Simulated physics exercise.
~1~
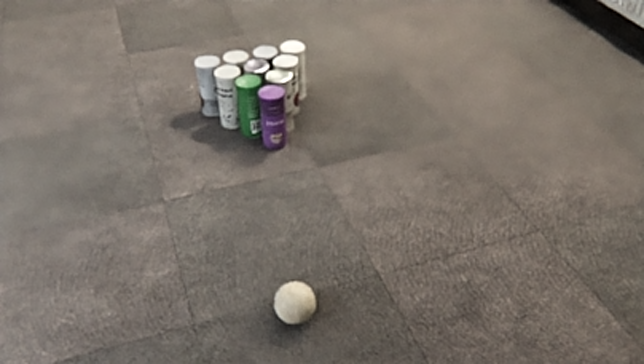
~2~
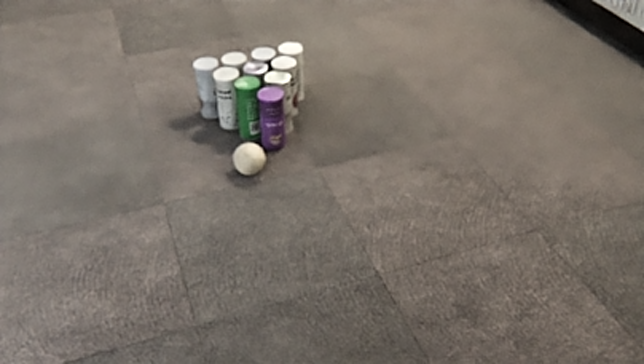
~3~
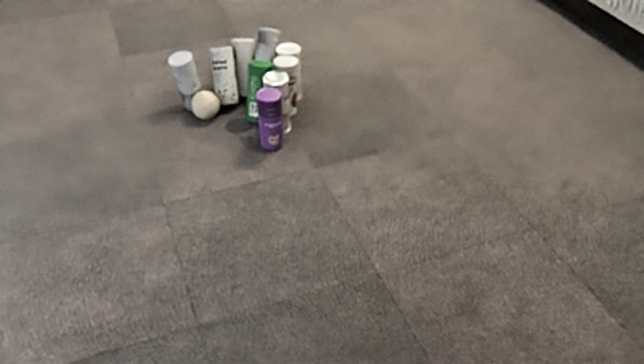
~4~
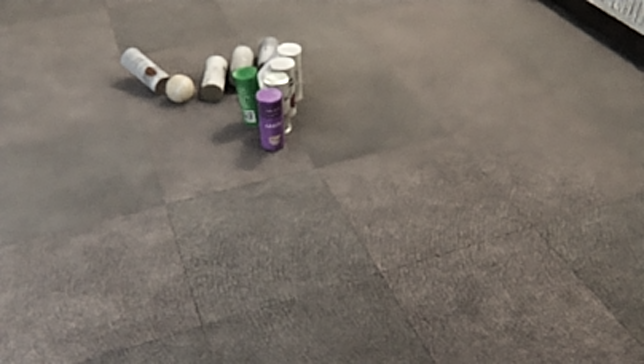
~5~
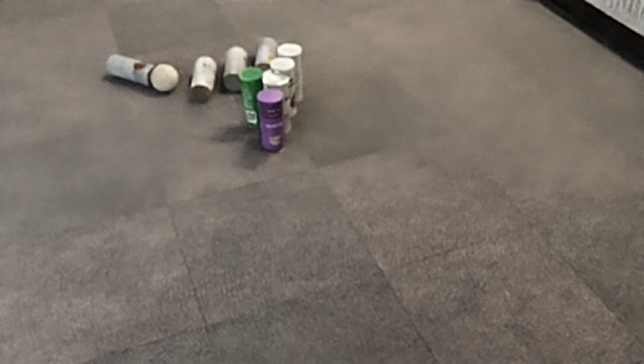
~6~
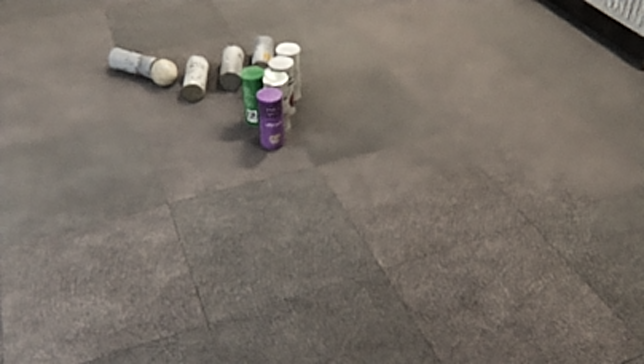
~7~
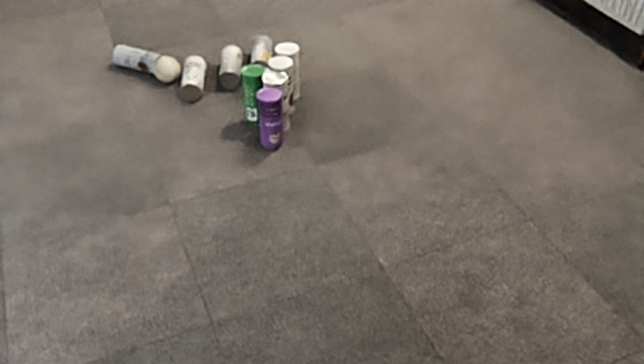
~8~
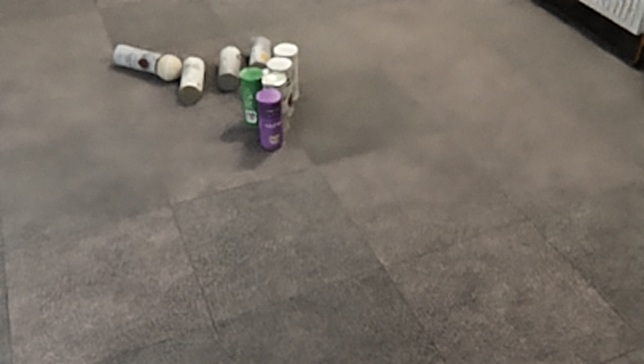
On a grey-brown tiled floor, seen from above at an angle, ten tall canisters stand in a tight wedge, mostly white, with a purple one at the front point and a green one just behind it to the left. A pale ball rolls up from the lower middle toward the group, passing left of the purple canister. It pushes into the left side, and the white canisters there tilt and topple. The ball slows beside a fallen canister at the far left. At the end five lie on their sides, while the purple, green and several white ones still stand.
